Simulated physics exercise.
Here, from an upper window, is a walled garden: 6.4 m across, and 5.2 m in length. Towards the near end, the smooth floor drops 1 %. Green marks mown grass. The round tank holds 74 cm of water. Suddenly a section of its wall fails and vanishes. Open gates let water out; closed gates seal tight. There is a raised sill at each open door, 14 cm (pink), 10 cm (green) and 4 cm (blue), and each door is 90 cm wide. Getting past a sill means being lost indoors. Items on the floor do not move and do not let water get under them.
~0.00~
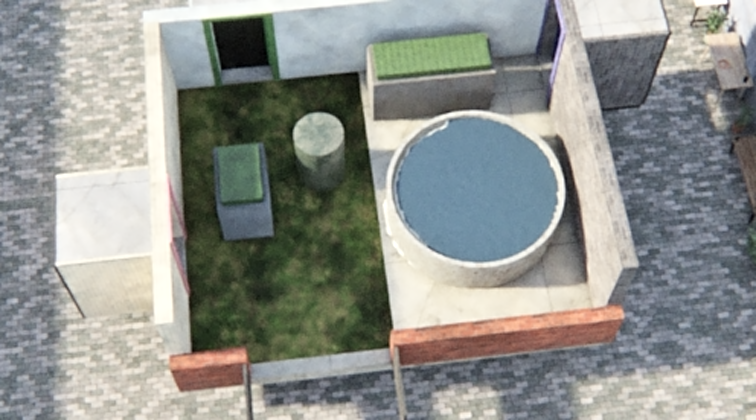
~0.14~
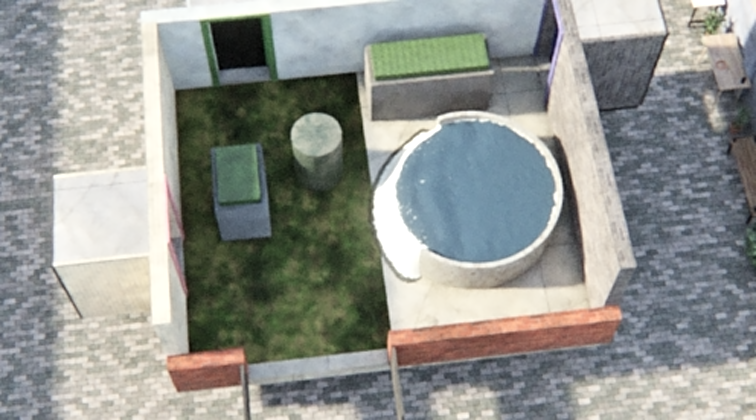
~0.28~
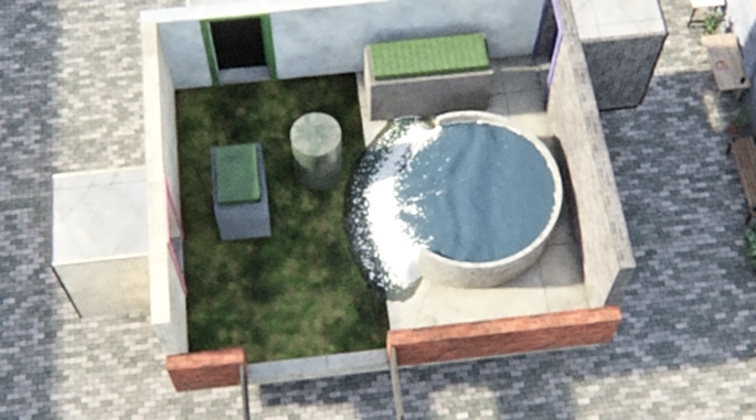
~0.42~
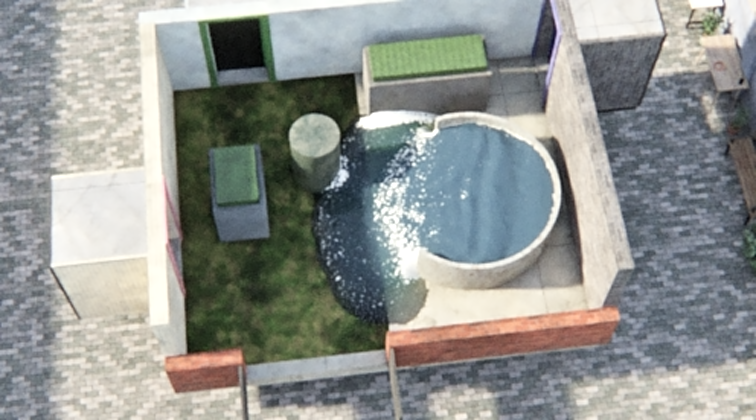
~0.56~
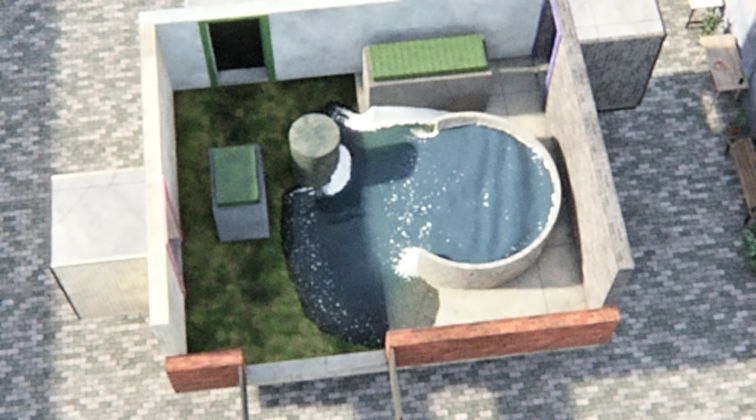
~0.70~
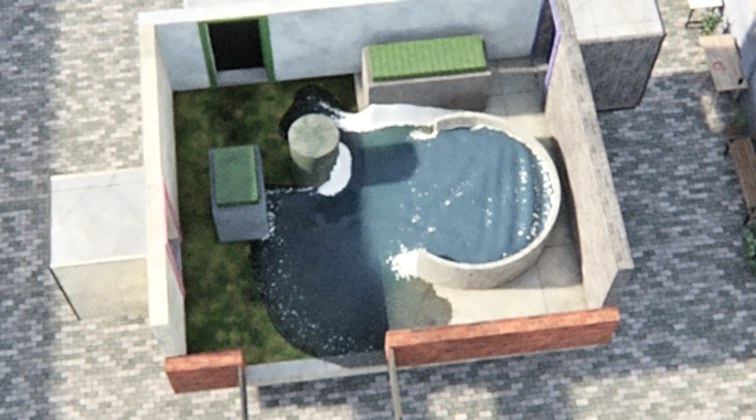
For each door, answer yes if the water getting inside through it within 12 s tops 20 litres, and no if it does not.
Pink door - yes, green door - yes, blue door - yes.
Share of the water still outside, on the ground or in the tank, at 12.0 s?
Near 56 in a hundred is still there.
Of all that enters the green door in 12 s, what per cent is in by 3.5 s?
Fraction in by then: Around 55 per cent.
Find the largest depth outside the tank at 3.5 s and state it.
Some 28 cm deep.
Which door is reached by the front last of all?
The blue one.
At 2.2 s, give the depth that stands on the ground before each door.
In centimetres, the pink door gives 20, the green door 17 and the blue door 2.
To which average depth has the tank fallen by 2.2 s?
Depth, averaged: Around 25 centimetres.
After 1.4 s water covers 65 % of the floor and is deepest (48 cm) near (349, 171); pink door 2 cm at the sill, 0 L in, green door 17 cm at the sill, 1 L in, blue door not reached.
After 2.2 s water covers 80 % of the floor and is deepest (42 cm) near (188, 372); pink door 20 cm at the sill, 5 L in, green door 17 cm at the sill, 17 L in, blue door not reached.
After 3.5 s water covers 85 % of the floor and is deepest (28 cm) near (184, 97); pink door 19 cm at the sill, 27 L in, green door 20 cm at the sill, 72 L in, blue door 9 cm at the sill, 1 L in.
After 7.0 s water covers 100 % of the floor and is deepest (14 cm) near (188, 372); pink door 12 cm at the sill, 87 L in, green door 13 cm at the sill, 130 L in, blue door 8 cm at the sill, 72 L in.
After 12.0 s water covers 100 % of the floor and is deepest (14 cm) near (463, 340); pink door 7 cm at the sill, 87 L in, green door 5 cm at the sill, 134 L in, blue door 6 cm at the sill, 122 L in.
